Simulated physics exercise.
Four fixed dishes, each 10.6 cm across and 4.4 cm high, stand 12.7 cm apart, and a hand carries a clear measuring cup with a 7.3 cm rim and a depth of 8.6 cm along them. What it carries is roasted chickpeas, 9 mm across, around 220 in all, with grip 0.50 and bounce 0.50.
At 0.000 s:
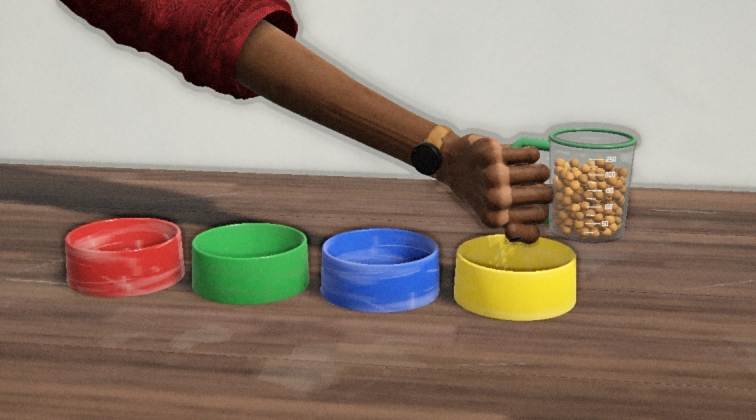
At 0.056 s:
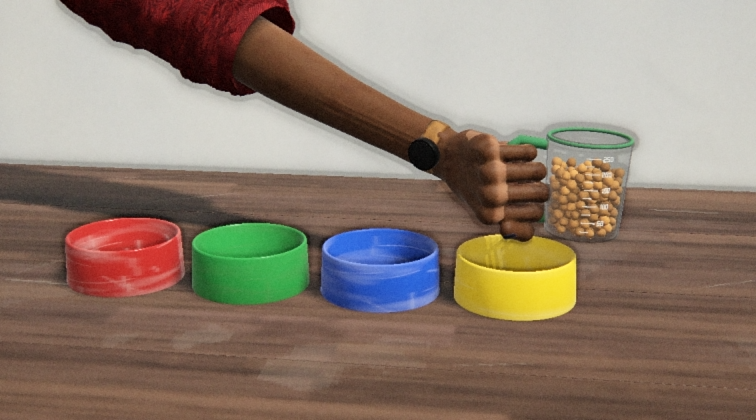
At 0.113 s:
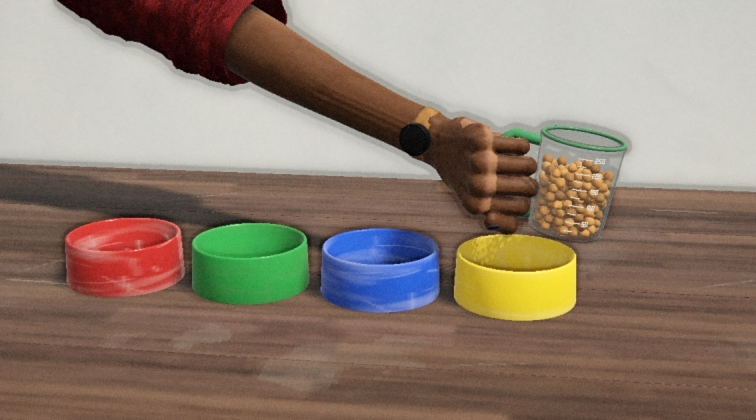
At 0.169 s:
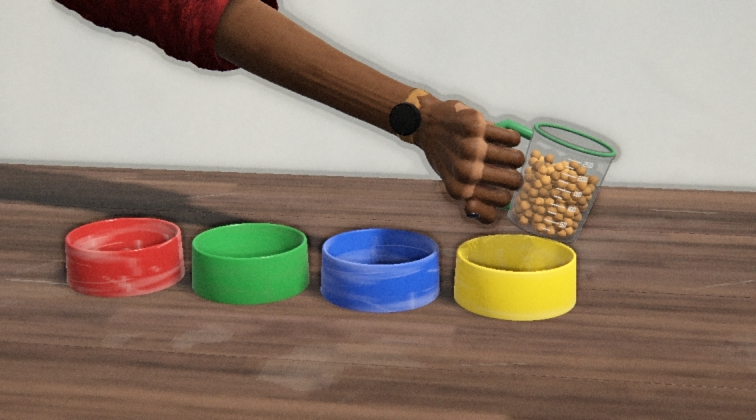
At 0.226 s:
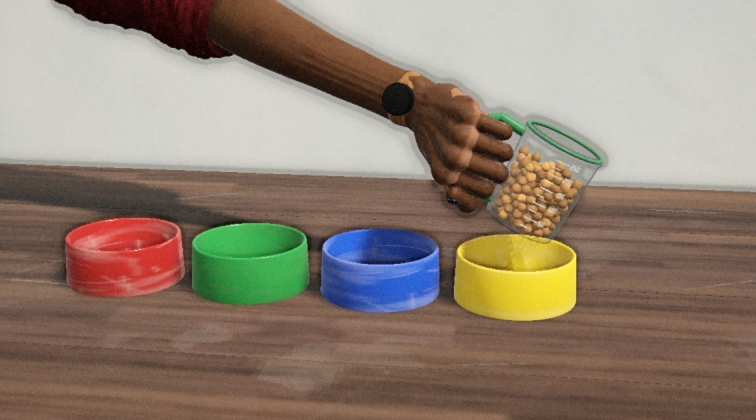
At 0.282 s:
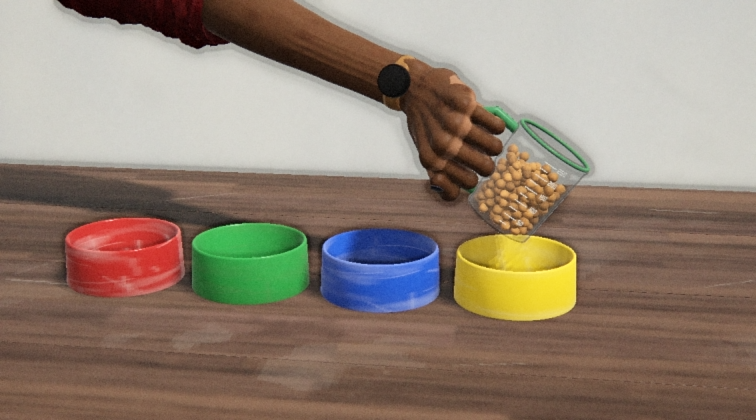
A hand wearing a dark watch lifted a clear, green-rimmed measuring cup of roasted chickpeas, drew it a little to the left and tilted it rightward above the yellow dish, beside blue, green and red ones.
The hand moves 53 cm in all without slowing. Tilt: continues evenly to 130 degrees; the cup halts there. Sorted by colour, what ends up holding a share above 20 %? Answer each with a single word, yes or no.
Red no, blue yes, green no, yellow no, counter no.
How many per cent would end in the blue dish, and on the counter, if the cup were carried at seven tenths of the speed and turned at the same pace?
Blue 30, counter 40.
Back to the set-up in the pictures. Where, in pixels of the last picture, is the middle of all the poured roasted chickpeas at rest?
(377, 273) or so.
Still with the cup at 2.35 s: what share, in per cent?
Approx. 0 % - an estimate.
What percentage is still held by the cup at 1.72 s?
Around 0 percent.
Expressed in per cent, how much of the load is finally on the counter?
Estimate: Near 10 per cent.
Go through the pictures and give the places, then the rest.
The first picture shows cup at (589, 185), tilt 0 degrees, lip at (634, 139), moved 0.0 cm; middle of the pieces at (588, 196); yellow dish at (516, 253); blue dish at (380, 247); green dish at (250, 241); red dish at (124, 235).
The second picture shows cup at (586, 185), tilt 2 degrees, lip at (632, 141), moved 0.3 cm; middle of the pieces at (583, 195).
The third picture shows cup at (574, 185), tilt 8 degrees, lip at (625, 145), moved 1.3 cm; middle of the pieces at (571, 195).
The fourth picture shows cup at (558, 184), tilt 17 degrees, lip at (614, 153), moved 2.8 cm; middle of the pieces at (553, 194).
The fifth picture shows cup at (542, 183), tilt 26 degrees, lip at (601, 160), moved 4.2 cm; middle of the pieces at (535, 192).
The sixth picture shows cup at (526, 183), tilt 34 degrees, lip at (588, 169), moved 5.6 cm; middle of the pieces at (518, 191); yellow dish at (516, 253); blue dish at (380, 247); green dish at (250, 241); red dish at (124, 235). Its pace works out near 155 degrees a second; the hand travels 25 cm a second.
Then, at 1.15 s, tilt 130 degrees; cup holds 0 %, blue 90 %.
After 1.72 s, tilt 130 degrees; cup holds 0 %, blue 90 %.
After 2.35 s, tilt 130 degrees; cup holds 0 %, blue 90 %.
At rest (2.7 s), red 0 %, blue 90 %, green 0 %, yellow 0 %, counter 10 %.
